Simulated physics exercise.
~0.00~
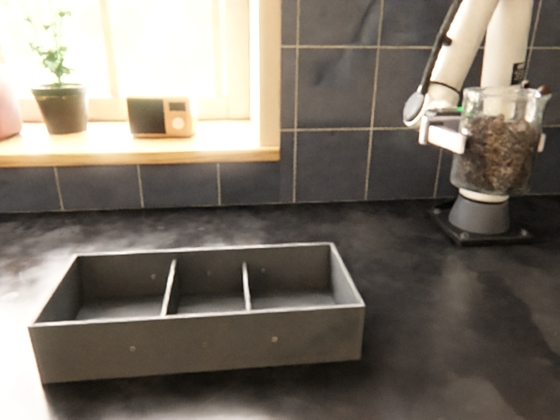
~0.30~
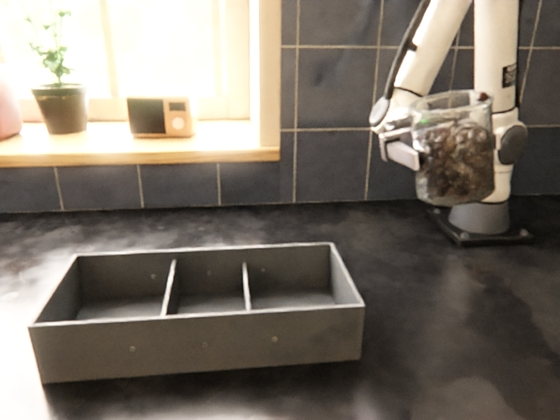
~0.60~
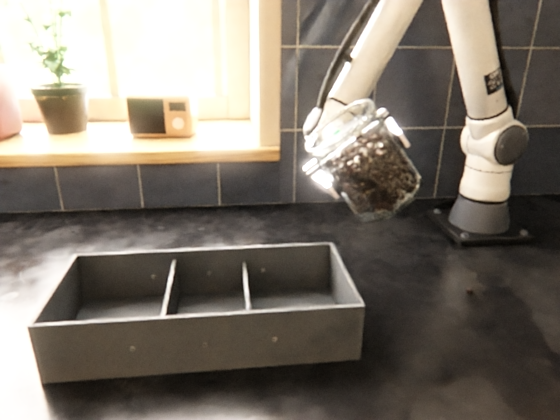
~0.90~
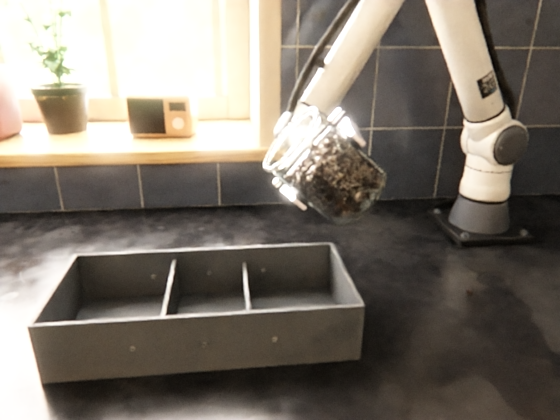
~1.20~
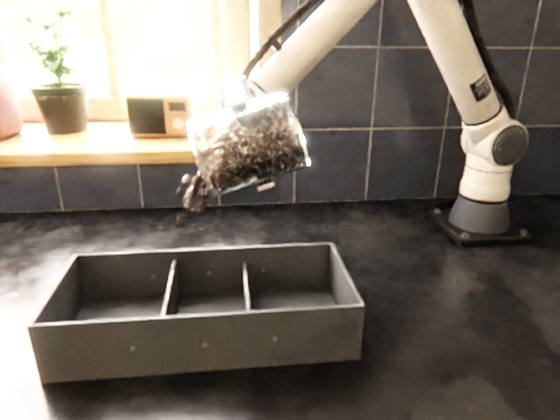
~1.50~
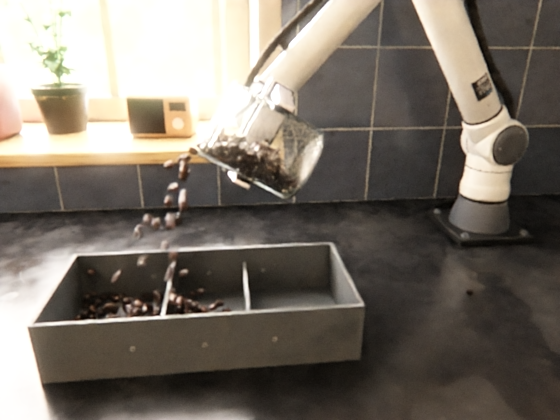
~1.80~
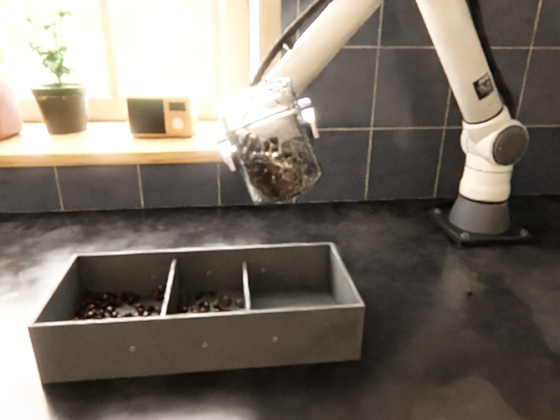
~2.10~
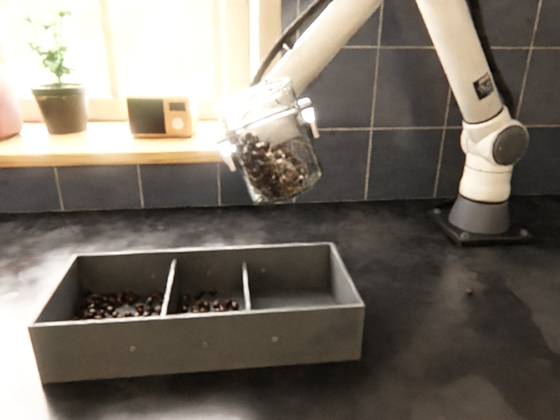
We see a robot arm carry a clear beaker of dark beans leftward over a gray divided box and tip it, spilling beans into the left and middle compartments, before it tilts partly back and holds still with many beans left inside and the right compartment empty.
